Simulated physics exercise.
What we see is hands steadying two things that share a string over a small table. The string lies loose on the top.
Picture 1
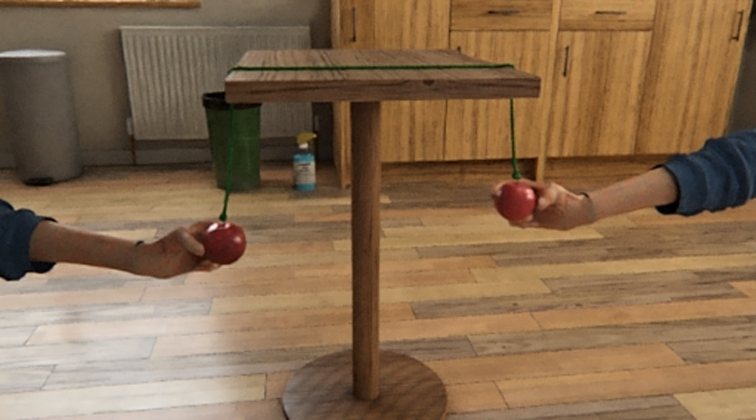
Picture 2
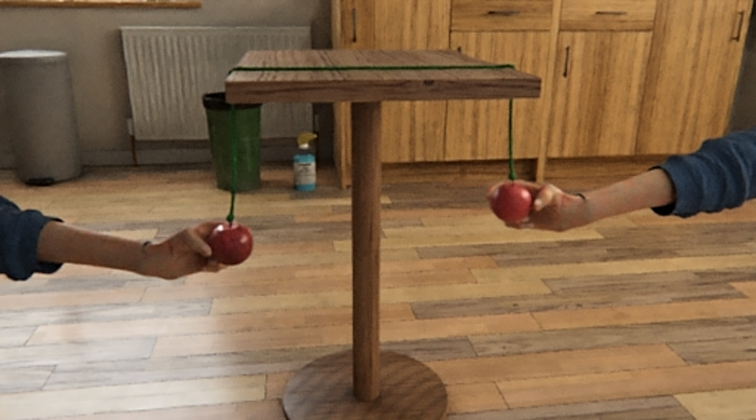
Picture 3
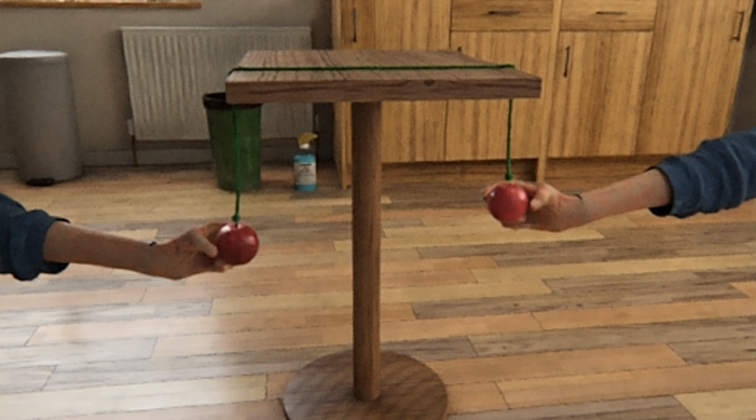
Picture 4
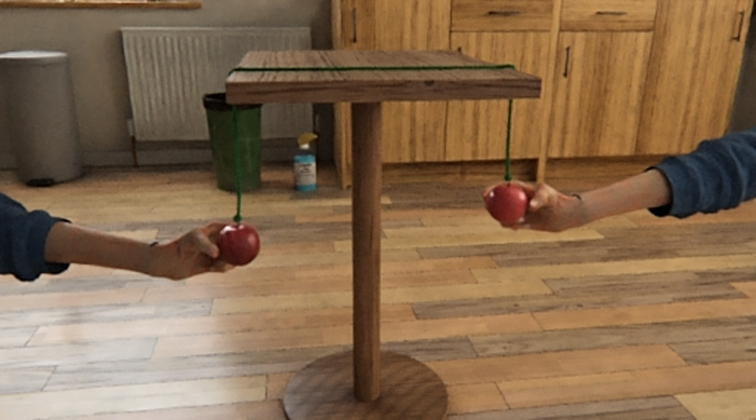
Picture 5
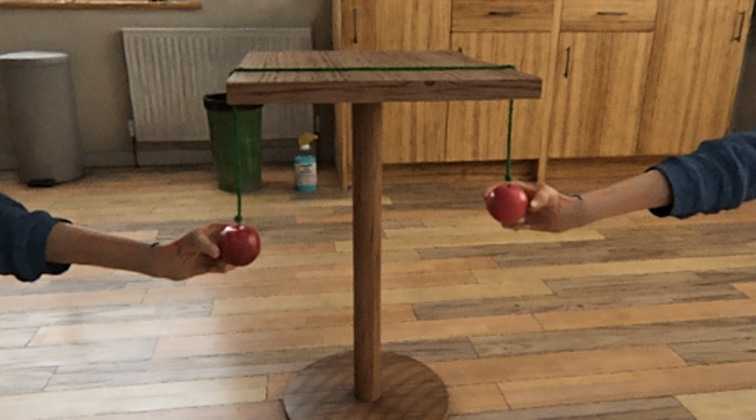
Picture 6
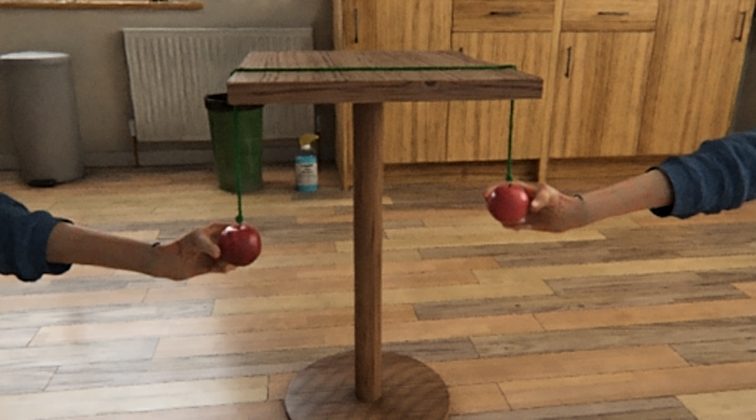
Two red apples, each gripped by a hand reaching in from either side in a dark blue sleeve, shift slightly inward and then stay almost still. They hang at the ends of a green string laid across a small wooden pedestal table, the right apple higher than the left. The level, unmoving view shows a wood-floored room with a radiator, grey and green bins, a spray bottle and wooden cabinets.
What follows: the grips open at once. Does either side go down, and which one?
The string hangs still.
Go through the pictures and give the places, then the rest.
In the first picture, left apple (224, 244); right apple (515, 201); string over the top (363, 68).
In the second picture, left apple (231, 244); right apple (511, 202).
In the third picture, left apple (237, 244); right apple (507, 203).
In the fourth picture, left apple (238, 245); right apple (507, 203).
In the fifth picture, left apple (239, 245); right apple (507, 204).
In the sixth picture, left apple (240, 245); right apple (508, 204); string over the top (365, 69).
Then, 0.58 s on from there, left apple still level near (251, 245); right apple still level near (501, 204).
Then, 1.32 s on from there, left apple still level near (244, 246); right apple still level near (501, 205).
In the end, left apple still level near (246, 246); right apple still level near (508, 204). The string keeps its balance.
